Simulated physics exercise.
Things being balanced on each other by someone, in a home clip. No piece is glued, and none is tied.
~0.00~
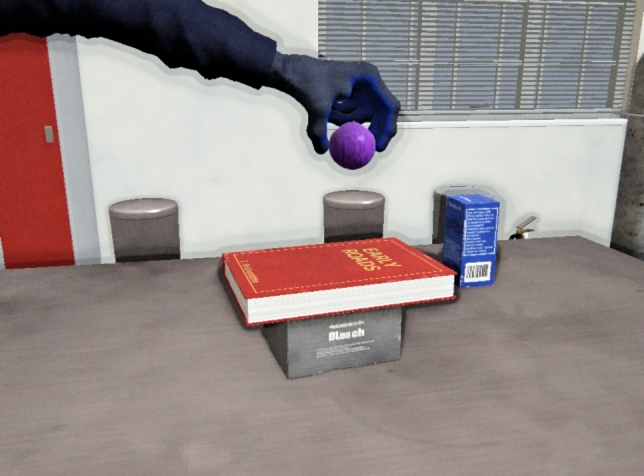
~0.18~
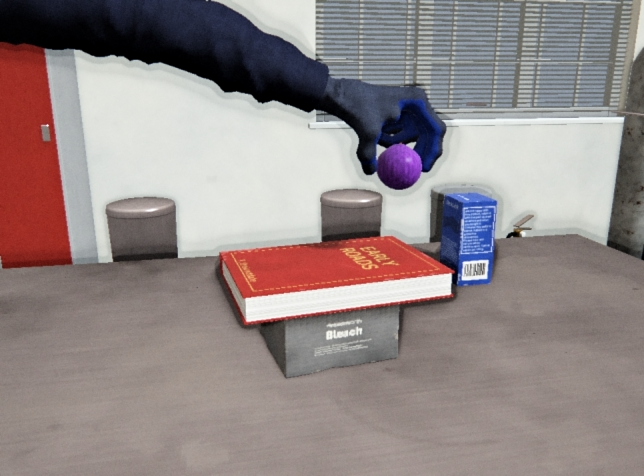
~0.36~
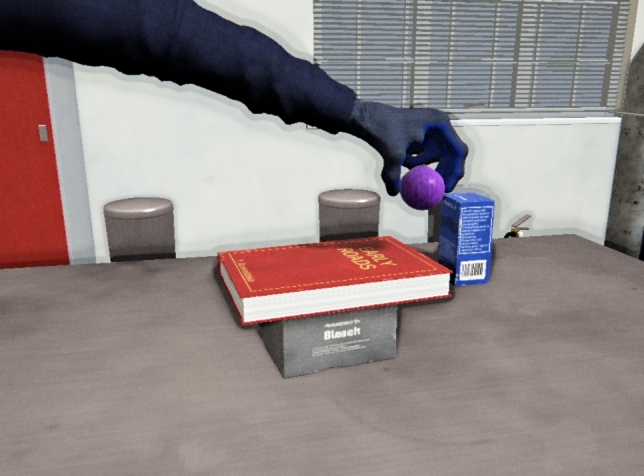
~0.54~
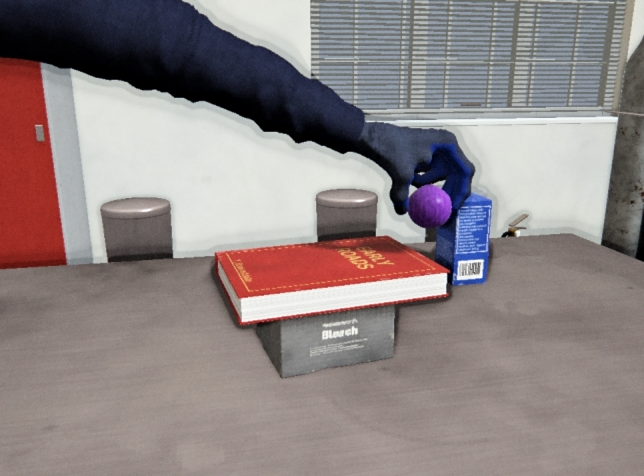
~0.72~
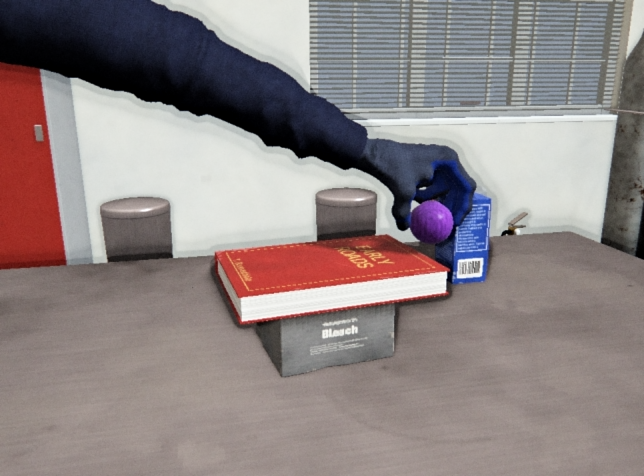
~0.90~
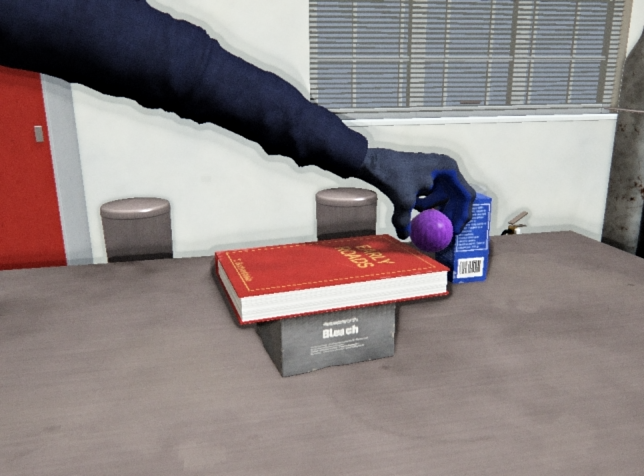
Purple onion gripped by a dark-sleeved arm moving right and down to the right edge of a red book atop a grey box.
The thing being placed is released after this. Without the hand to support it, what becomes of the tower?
So the pile doesn't survive that.
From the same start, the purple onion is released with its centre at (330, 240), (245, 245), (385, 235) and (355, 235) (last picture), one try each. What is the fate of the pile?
The pile does not fall on try one, does not fall on try two, does not fall on try three and does not fall on try four.
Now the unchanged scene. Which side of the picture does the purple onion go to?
Pretty clearly in the rightward direction.
Around 1.10 s, purple onion displaced a little near (438, 239).
Around 1.20 s, purple onion now fallen.
Around 1.30 s, things are still on the move.
Finally (2.0 s), fallen, purple onion; the other 3 still in place. Final places as the last picture's camera would see them, purple onion near (460, 308). The pile gives way.
